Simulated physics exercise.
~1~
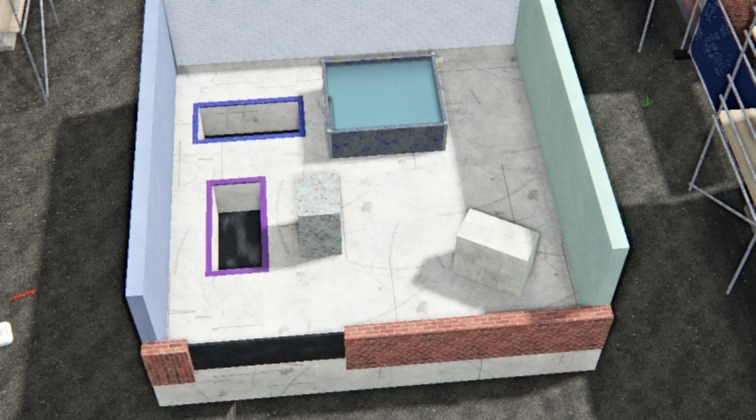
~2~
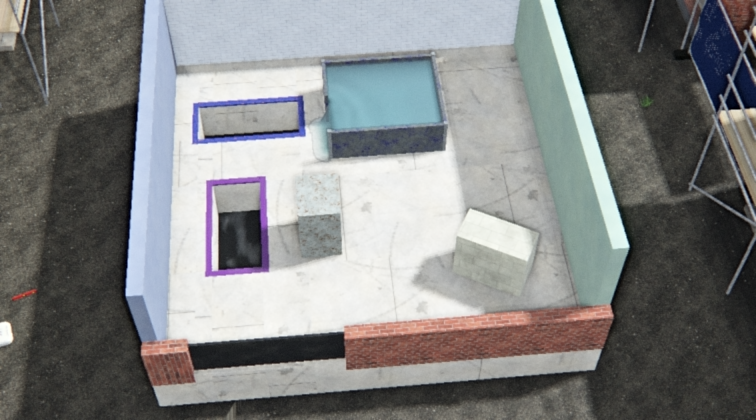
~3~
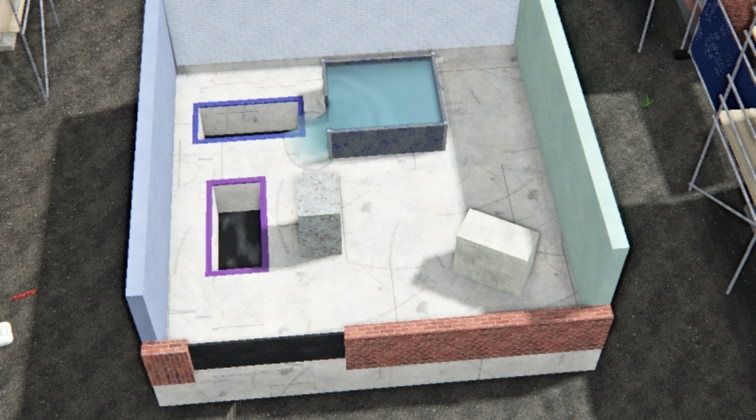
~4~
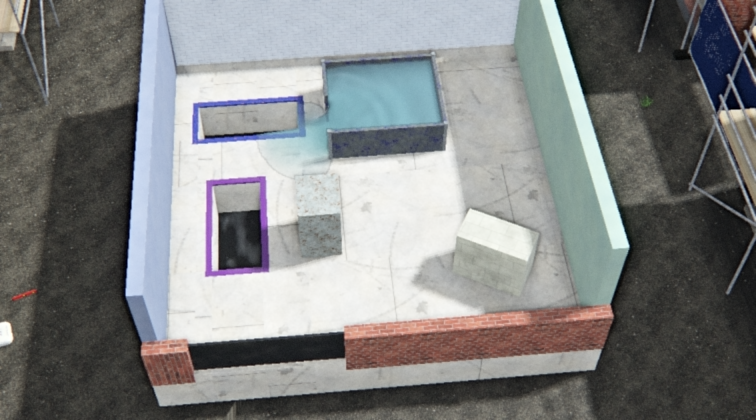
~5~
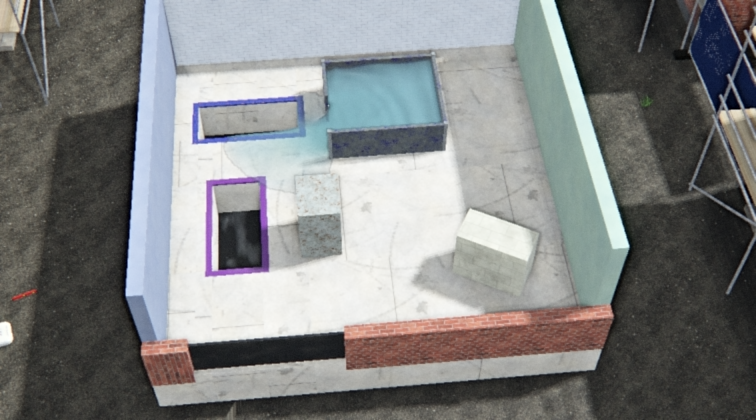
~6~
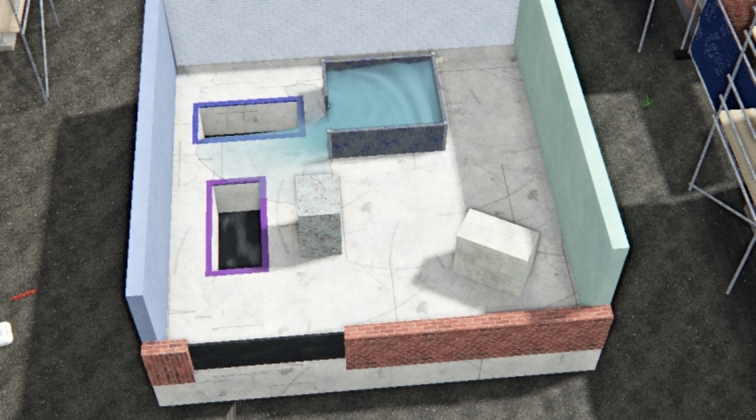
Water poured from a gap in the left side of the open tank and spread leftward across the pale floor in a thin sheet, passing between the blue-edged and purple-edged openings.
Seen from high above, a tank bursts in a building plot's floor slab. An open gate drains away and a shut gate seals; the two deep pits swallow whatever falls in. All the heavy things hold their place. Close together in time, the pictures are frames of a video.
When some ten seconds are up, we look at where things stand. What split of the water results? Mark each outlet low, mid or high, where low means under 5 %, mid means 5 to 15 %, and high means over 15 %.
Marks - gate: Low, purple pit: High, blue pit: High.
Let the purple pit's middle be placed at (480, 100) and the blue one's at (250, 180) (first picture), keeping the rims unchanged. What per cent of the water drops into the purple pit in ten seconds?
Note: Purple pit, 6 percent.
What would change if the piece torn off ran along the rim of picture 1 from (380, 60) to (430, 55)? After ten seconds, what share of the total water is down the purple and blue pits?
Purple 4 %, blue 20 %.
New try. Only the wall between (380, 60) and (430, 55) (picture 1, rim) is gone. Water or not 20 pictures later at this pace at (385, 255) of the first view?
I reckon that spot ends up left bare.
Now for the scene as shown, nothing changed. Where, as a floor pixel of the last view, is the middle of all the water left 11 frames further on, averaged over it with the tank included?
Close to (344, 132).
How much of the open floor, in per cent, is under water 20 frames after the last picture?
That works out at 25 %.
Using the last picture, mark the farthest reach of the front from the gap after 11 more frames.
Estimated pixel: (169, 289).
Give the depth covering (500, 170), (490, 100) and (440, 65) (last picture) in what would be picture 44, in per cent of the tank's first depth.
The depth comes out near 0, 0 and 0 per cent.
A moment on, water covers 10 % of the floor; the gate 0 %, the purple pit 3 %, the blue pit 7 %.
Next, water covers 20 % of the floor; the gate 0 %, the purple pit 8 %, the blue pit 13 %.
Then, water covers 25 % of the floor; the gate 0 %, the purple pit 15 %, the blue pit 20 %.
Later, water covers 35 % of the floor; the gate 0 %, the purple pit 24 %, the blue pit 28 %.
In the end, water covers 45 % of the floor; the gate 0 %, the purple pit 30 %, the blue pit 35 %.
